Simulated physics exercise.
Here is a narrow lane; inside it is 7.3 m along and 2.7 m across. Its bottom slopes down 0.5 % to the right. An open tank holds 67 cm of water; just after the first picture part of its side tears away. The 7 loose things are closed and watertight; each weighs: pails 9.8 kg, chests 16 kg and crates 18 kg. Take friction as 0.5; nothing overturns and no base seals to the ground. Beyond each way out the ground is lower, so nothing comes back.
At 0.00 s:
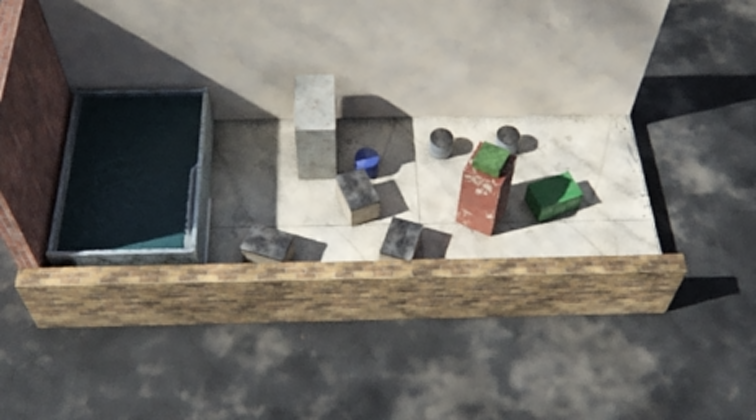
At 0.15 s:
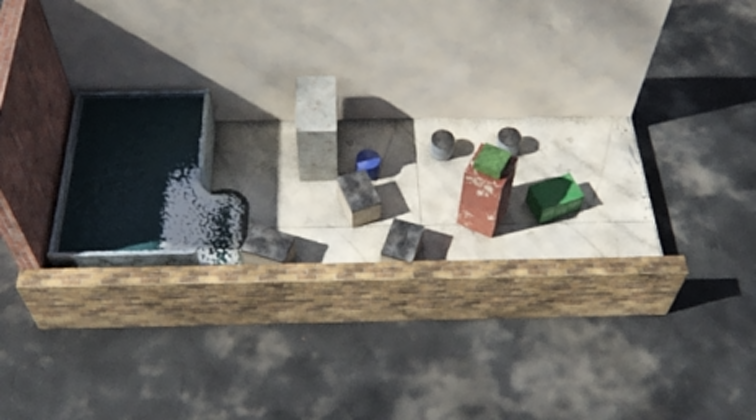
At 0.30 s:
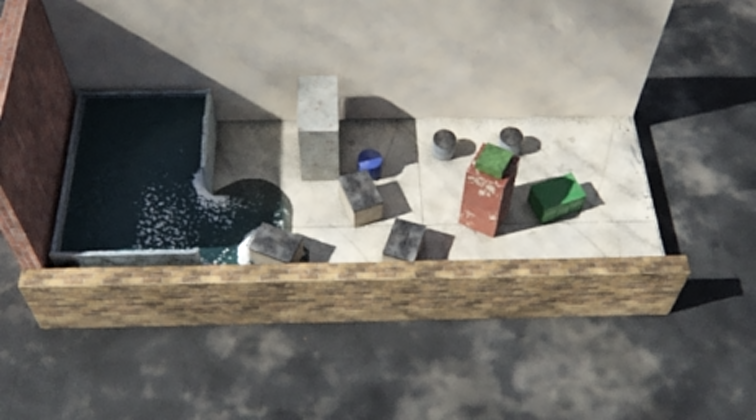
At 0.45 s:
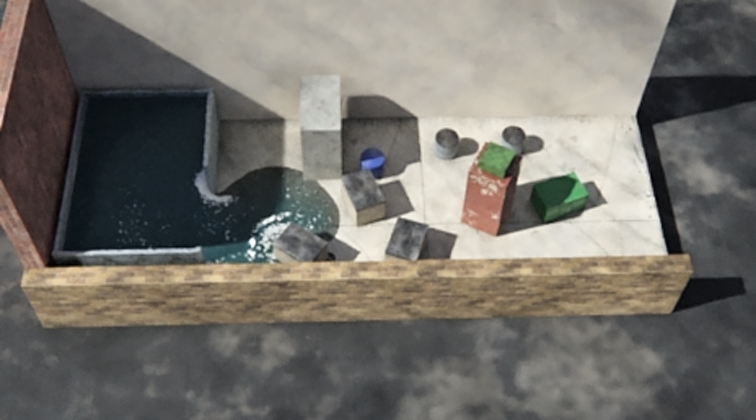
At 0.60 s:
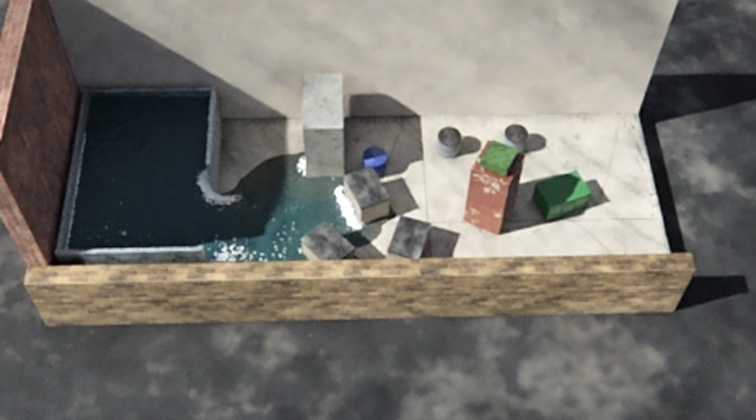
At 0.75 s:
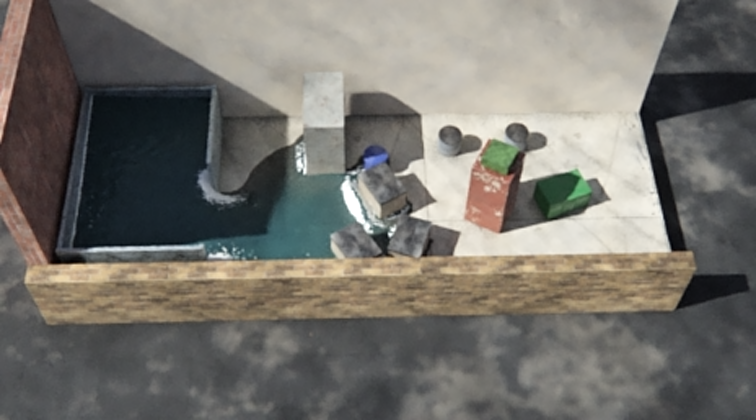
A tank of dark water on the left broke open at its side, and the water spread rightward across the pale ground, pushing a few gray blocks along while the green crate stayed put.
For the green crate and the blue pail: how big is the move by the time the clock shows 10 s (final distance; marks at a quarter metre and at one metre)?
The green crate barely shifts; the blue pail is nudged along.
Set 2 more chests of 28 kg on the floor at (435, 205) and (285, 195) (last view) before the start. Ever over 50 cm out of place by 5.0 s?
In that order: Over, short of it.
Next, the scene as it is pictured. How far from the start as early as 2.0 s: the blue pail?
About 60 cm.
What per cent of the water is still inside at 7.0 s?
About 52 per cent.
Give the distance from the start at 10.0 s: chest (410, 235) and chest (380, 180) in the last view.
In turn: Washed out, gone out.
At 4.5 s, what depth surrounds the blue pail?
About 5 cm.
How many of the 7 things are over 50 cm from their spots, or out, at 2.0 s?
5 of them.
After 2.0 s the green crate is near (564, 187), 0.0 m from its start, aground; the blue pail is near (400, 128), 0.6 m from its start, aground; 0 of 7 are out; 1 afloat.
After 4.5 s the green crate is near (564, 187), 0.0 m from its start, aground; the blue pail is near (400, 128), 0.6 m from its start, aground; 5 of 7 are out; 0 afloat.
After 7.0 s the green crate is near (564, 187), 0.0 m from its start, aground; the blue pail is near (400, 128), 0.6 m from its start, aground; 5 of 7 are out; 0 afloat.
After 10.0 s the green crate is near (564, 187), 0.0 m from its start, aground; the blue pail is near (400, 128), 0.6 m from its start, aground; 5 of 7 are out; 0 afloat.
